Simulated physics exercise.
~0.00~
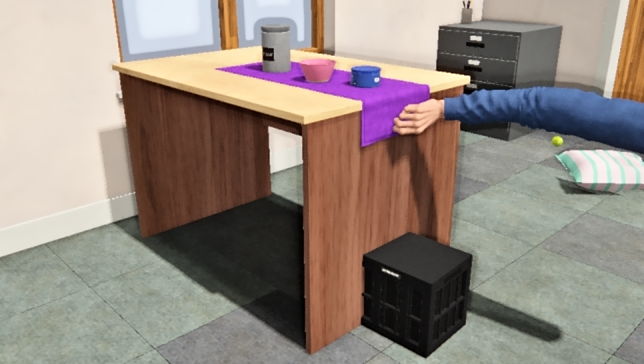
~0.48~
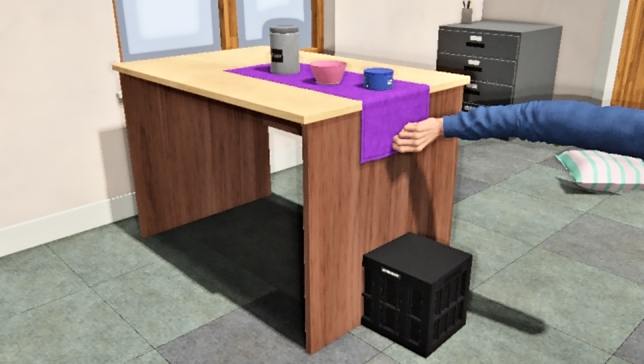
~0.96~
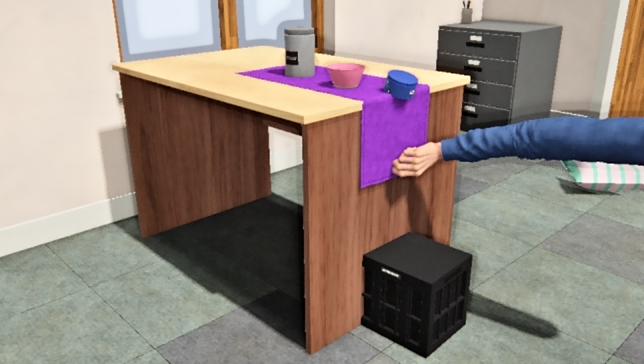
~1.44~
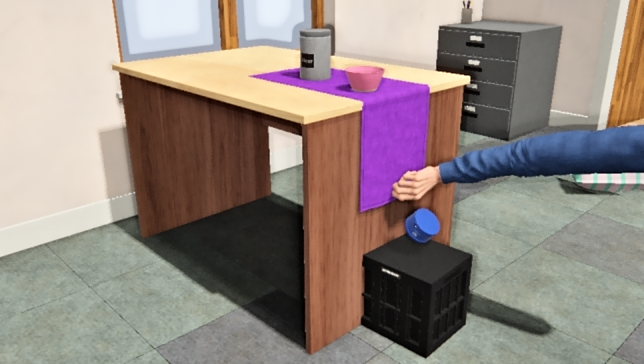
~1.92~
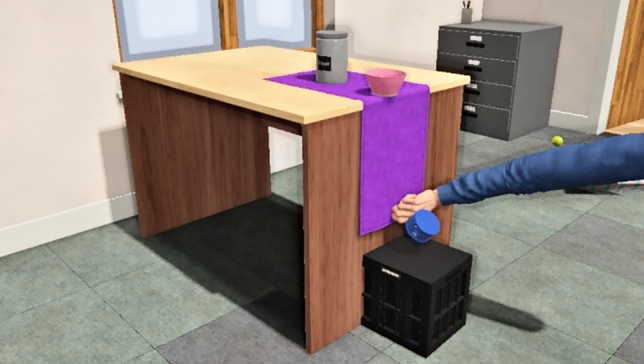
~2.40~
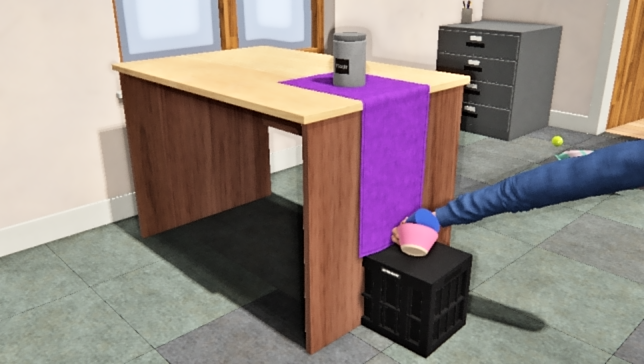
In a room with grey floor tiles, a wooden table holds a grey canister, a pink bowl and a blue tub on a purple hand towel, with a black crate standing below. A hand in a blue sleeve grips the towel's hanging end and draws it down, carrying everything on it rightward. The blue tub tips over the edge first and drops to the crate. The hand keeps pulling, and the pink bowl follows it off the table. Finally, the towel's hem reaches the crate top, bowl and tub rest there beside the hand, and the canister remains upright on the table.
